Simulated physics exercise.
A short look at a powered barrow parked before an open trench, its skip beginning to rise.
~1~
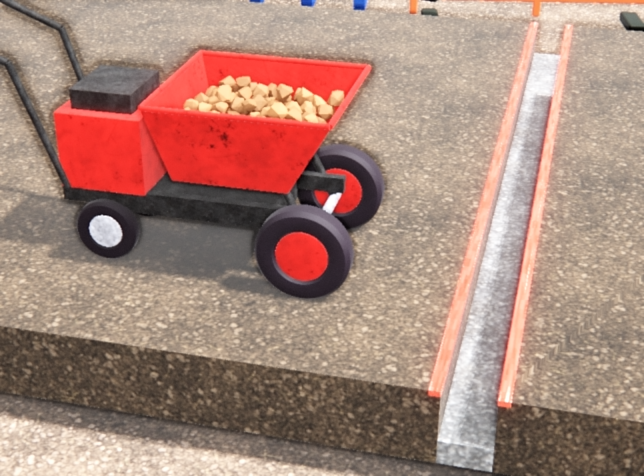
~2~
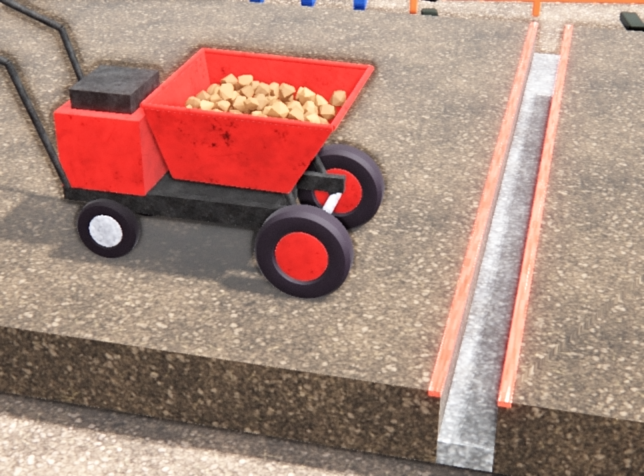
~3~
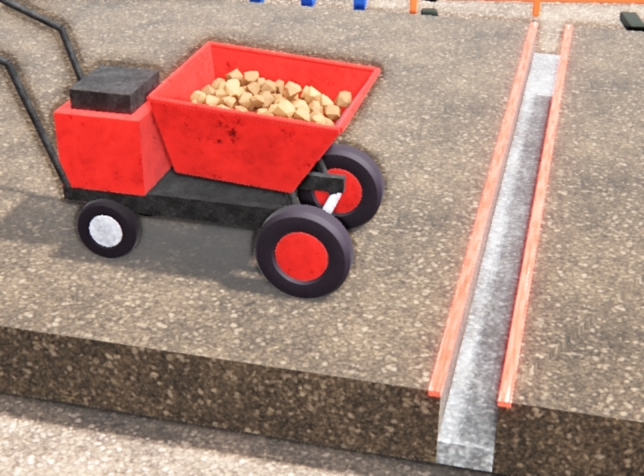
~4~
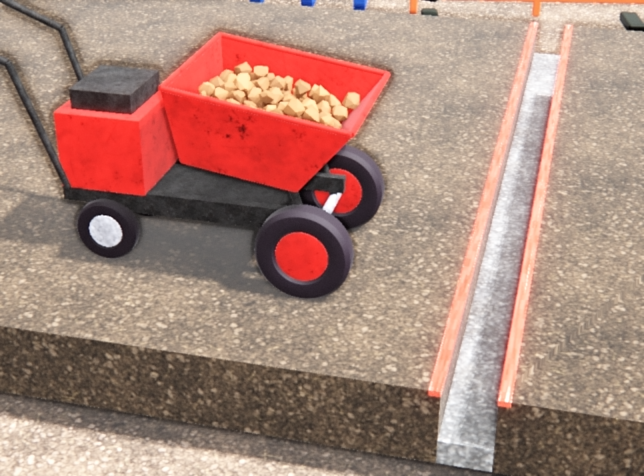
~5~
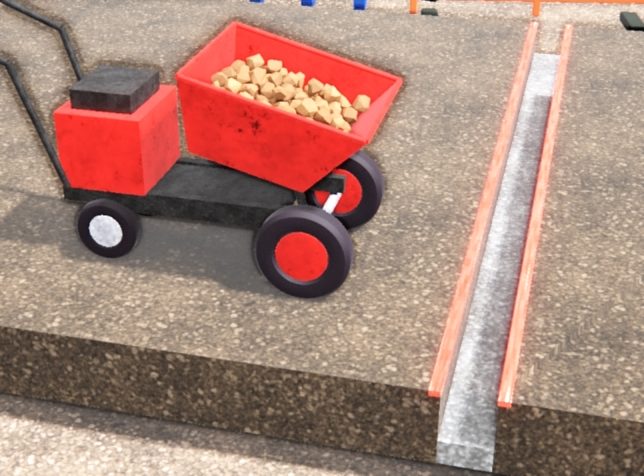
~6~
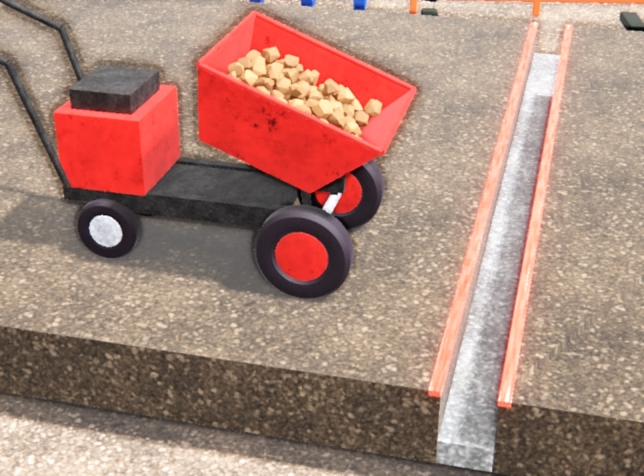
The red skip on a small powered barrow, loaded with tan clods, rose at its back and tilted forward to the right, while the wheels stayed still beside a narrow, orange-edged trench.
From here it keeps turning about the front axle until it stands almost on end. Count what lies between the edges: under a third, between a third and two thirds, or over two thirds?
Between the edges lies over two thirds of the load.
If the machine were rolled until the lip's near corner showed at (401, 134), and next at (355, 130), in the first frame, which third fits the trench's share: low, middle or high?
One: Under a third. Two: One to two thirds.
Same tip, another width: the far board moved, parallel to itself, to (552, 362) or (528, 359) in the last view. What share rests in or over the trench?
The first gives 100 %, the second 90 %.
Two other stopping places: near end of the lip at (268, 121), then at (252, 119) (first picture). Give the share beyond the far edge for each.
The first gives 0 %, the second 0 %.
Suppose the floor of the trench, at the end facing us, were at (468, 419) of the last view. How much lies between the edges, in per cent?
Roughly 60 in a hundred.
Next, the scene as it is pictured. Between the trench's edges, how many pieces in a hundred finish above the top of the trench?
Roughly 20 in a hundred.
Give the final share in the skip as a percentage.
Roughly 0 in a hundred.
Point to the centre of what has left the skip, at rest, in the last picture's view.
Roughly at (495, 292).
Just after the last frame, skip tipped steeply; every one in the skip.
A moment on, skip tipped right over; the larger part in the skip; just a few short of the trench; about a tenth in or heaped over the trench; just a few beyond it; just a few falling.
Further on, skip tipped right over; about a tenth in the skip; about a tenth short of the trench; the larger part in or heaped over the trench; about a tenth beyond it.
When it is over, skip tipped right over; about a tenth short of the trench; the larger part in or heaped over the trench; about a tenth beyond it.
